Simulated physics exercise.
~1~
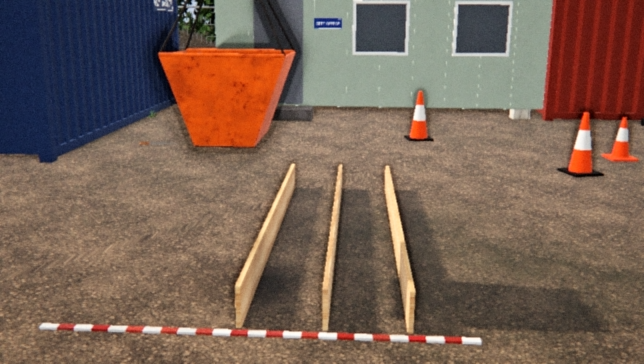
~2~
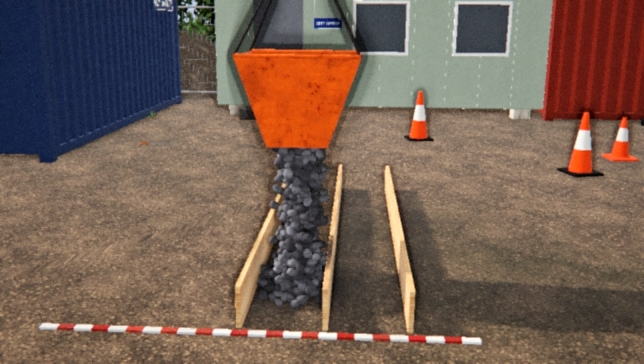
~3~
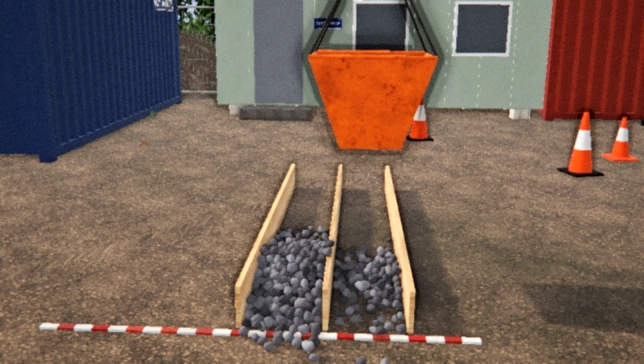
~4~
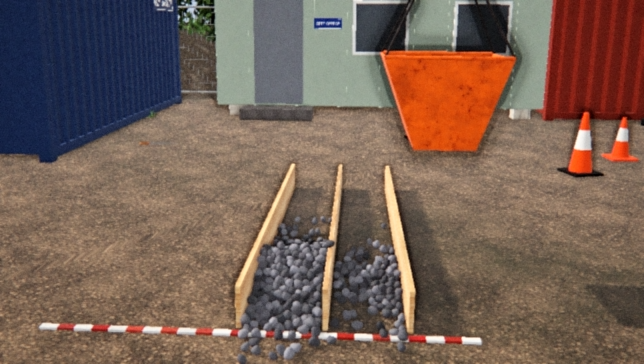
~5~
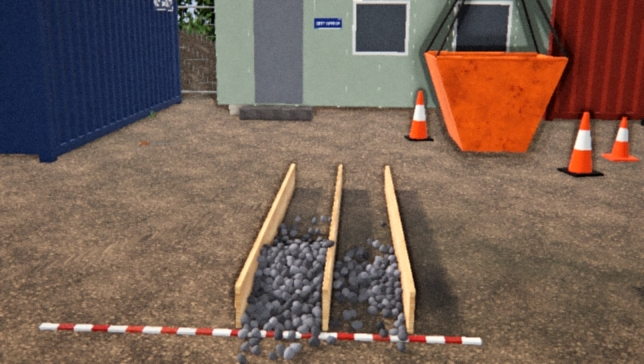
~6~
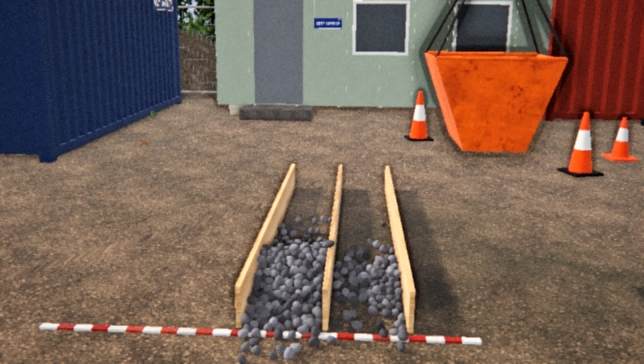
An orange skip moves right, dropping grey stones that settle mostly in the left bay.
